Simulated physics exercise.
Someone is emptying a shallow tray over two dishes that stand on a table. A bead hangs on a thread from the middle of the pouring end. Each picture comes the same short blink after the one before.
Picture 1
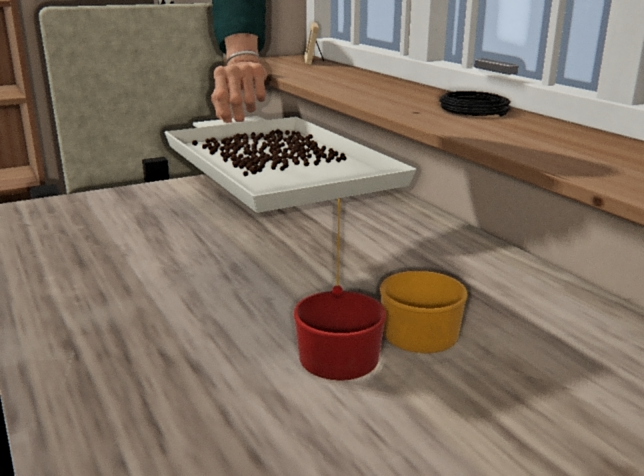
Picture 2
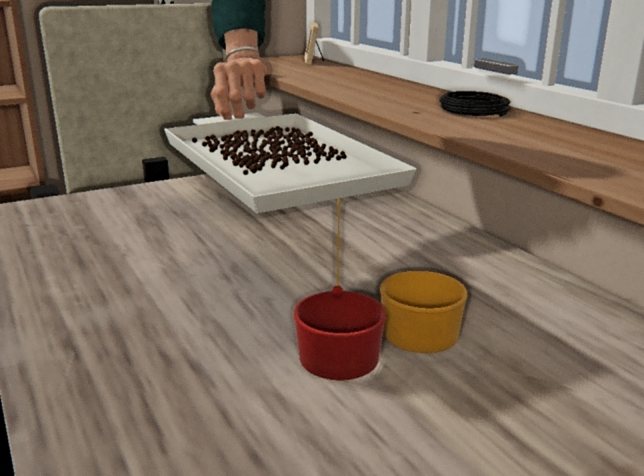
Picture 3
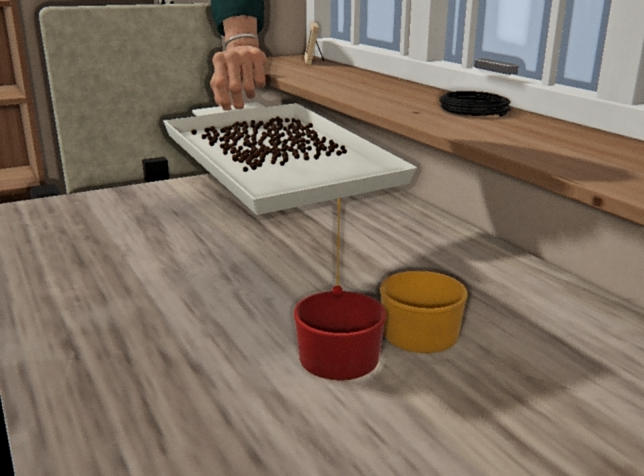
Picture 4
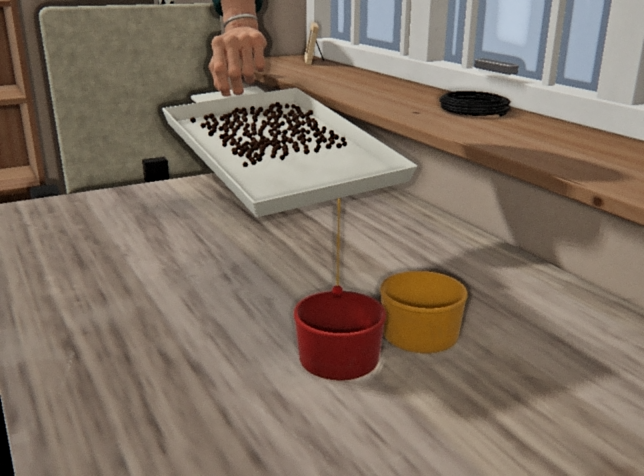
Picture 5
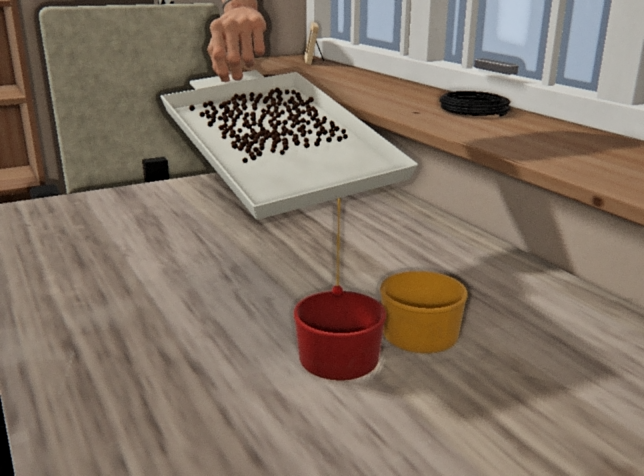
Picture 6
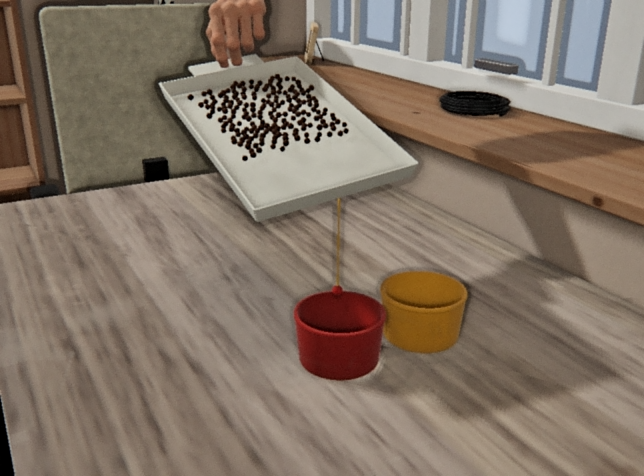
To begin with, a hand holds a shallow white tray of small dark berries nearly level above a red dish and a yellow dish on a wooden table. The hand then gradually raises the back of the tray, and its pouring end tilts slightly down toward the left corner.
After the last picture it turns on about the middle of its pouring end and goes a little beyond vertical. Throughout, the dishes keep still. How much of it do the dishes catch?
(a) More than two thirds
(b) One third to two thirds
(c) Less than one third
(c) Less than one third.
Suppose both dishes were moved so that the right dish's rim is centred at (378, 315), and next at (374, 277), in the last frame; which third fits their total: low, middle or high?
Beyond two thirds; under a third.
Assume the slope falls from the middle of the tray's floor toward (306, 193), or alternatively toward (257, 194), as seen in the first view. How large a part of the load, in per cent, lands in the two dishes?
In order, some 30 % and some 0 %.
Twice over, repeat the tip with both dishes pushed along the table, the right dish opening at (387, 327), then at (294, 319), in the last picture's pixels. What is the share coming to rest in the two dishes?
About 40 per cent first, then about 70 per cent.
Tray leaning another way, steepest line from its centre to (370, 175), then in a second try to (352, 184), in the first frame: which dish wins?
The first tilt favours the right-side dish and the second the right-side dish.
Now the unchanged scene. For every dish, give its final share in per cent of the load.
I'd say some 0 in a hundred wind up in the left dish, and some 0 in a hundred in the right.
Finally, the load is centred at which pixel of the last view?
At about (265, 410), give or take.
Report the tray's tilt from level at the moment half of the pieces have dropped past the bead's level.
85° or so.
Soon after the last picture, tray tipped steeply; about two thirds on the tray; a small part outside both; about a quarter in the air.
A little later, tray tipped right over; about a quarter on the tray; a stray few in the left dish; about two thirds outside both; a small part in the air.
Later still, tray tipped past a quarter turn; a stray few in the left dish; nearly all outside both.
At rest, tray tipped past a quarter turn; a stray few in the left dish; none in the right dish; nearly all outside both.
